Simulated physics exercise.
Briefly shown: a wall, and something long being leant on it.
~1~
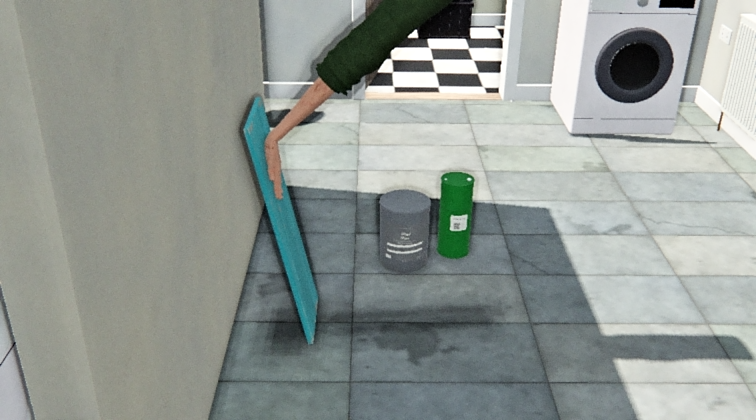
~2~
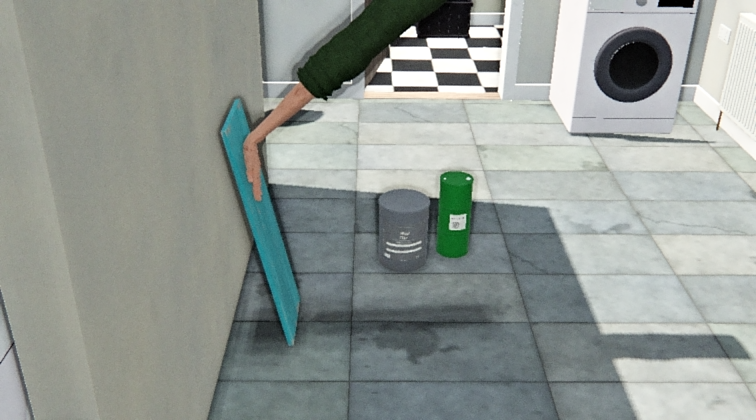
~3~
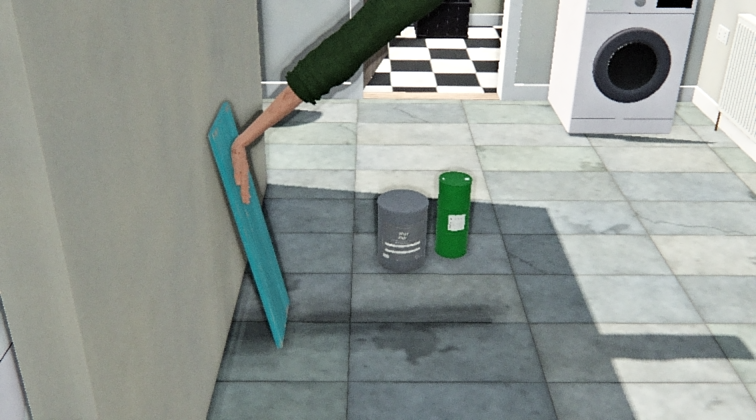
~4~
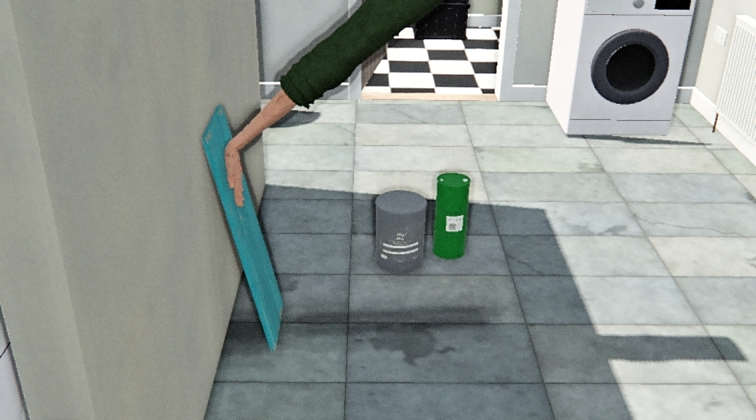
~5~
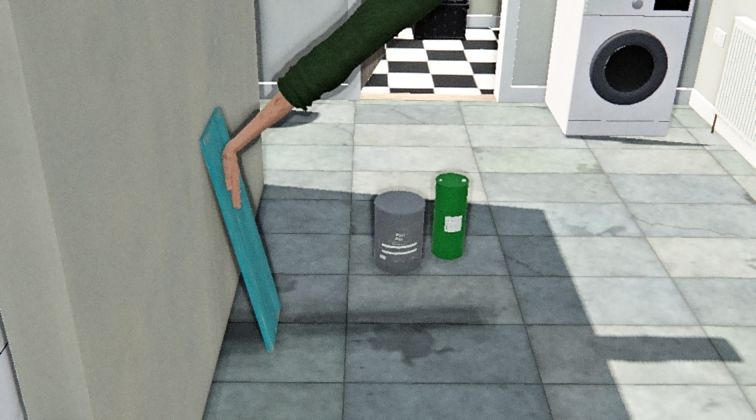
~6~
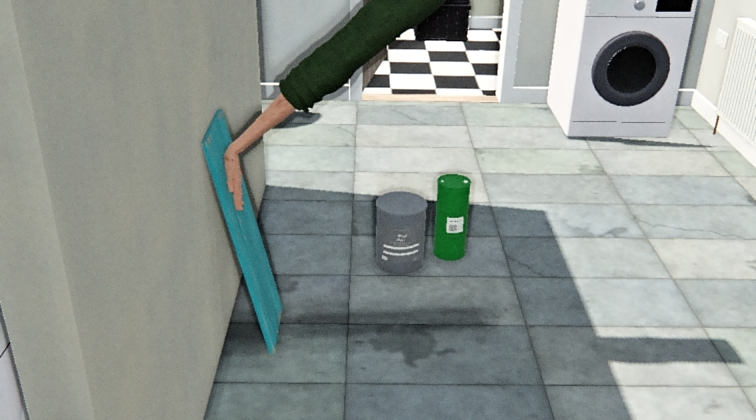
Turquoise board being tilted left by a green-sleeved arm and leant on a wall, hand staying on it, beside two still containers.
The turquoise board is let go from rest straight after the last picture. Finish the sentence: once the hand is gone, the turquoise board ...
The turquoise board stays where it is.
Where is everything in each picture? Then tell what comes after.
In the first frame, not yet at the wall; turquoise board (285, 224); grey pail (404, 231).
In the second frame, not yet at the wall; turquoise board (265, 226); grey pail (403, 230).
In the third frame, not yet at the wall; turquoise board (254, 228); grey pail (402, 231).
In the fourth frame, not yet at the wall; turquoise board (247, 231); grey pail (400, 231).
In the fifth frame, leant on the wall, still held; turquoise board (245, 233); grey pail (399, 232).
In the sixth frame, leant on the wall, still held; turquoise board (246, 235); grey pail (400, 233).
Then, 0.20 s later than the last frame, all is still.
Then, 0.50 s later than the last frame, turquoise board resting near (246, 235).
When it is over, all 3 as before. End places, in pixels of the last picture, turquoise board near (246, 235). The board remains leaning.
